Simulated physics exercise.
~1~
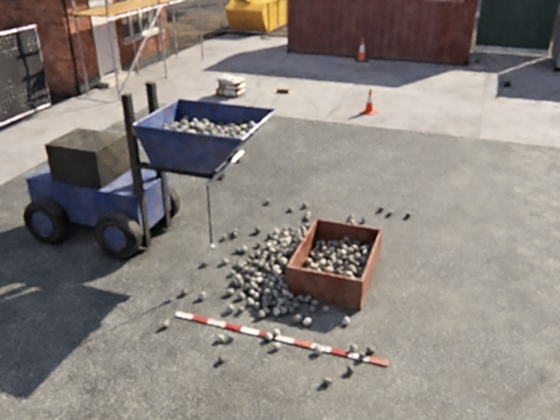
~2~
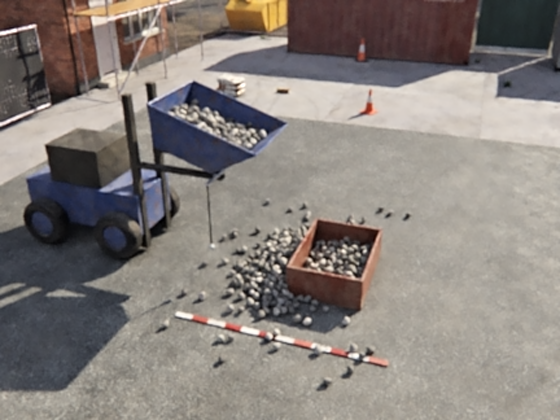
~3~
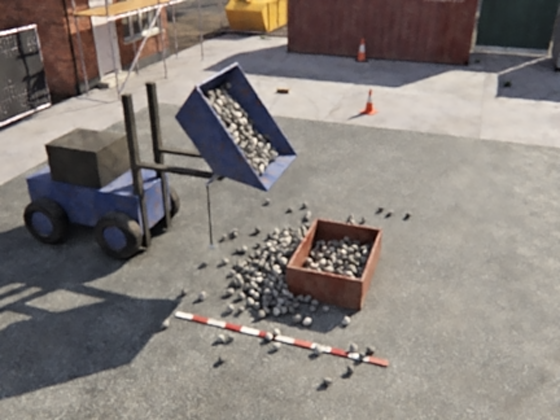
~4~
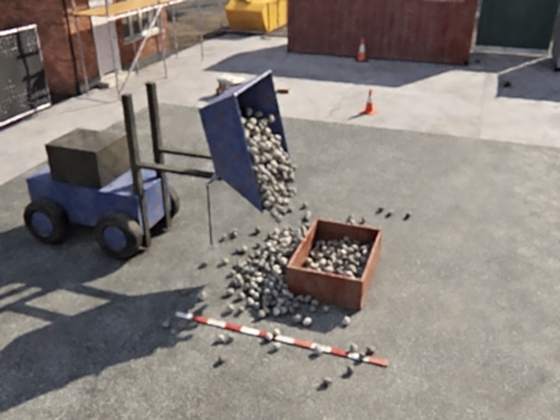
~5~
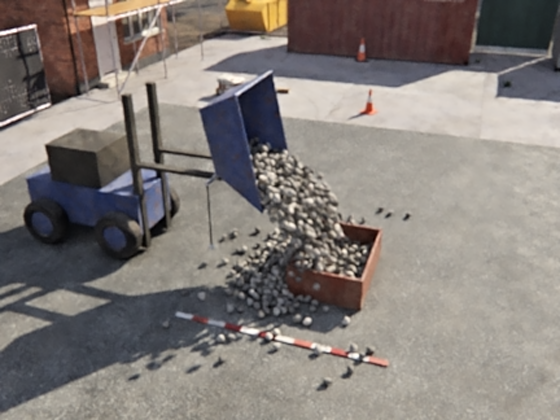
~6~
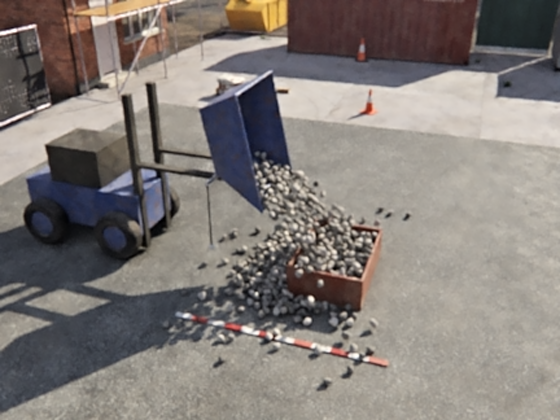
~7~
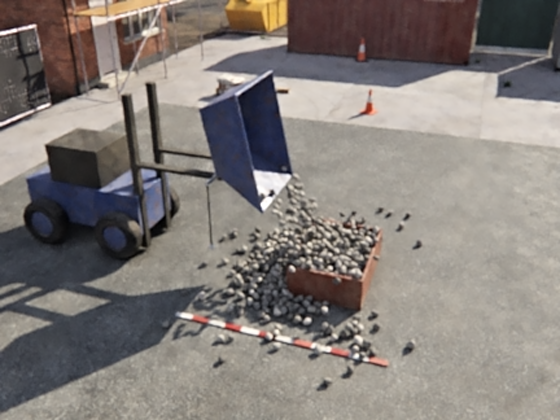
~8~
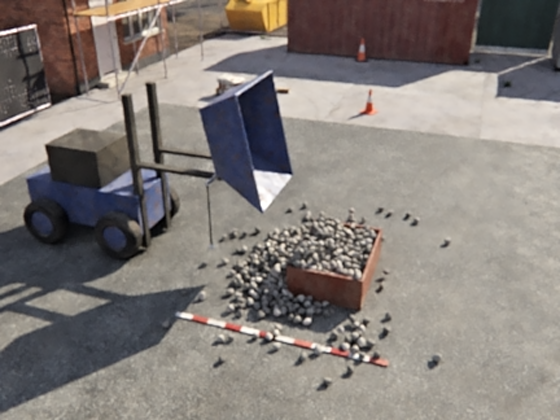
A blue forklift tips its skip of grey cobbles, heaping the red bin and scattering some around.
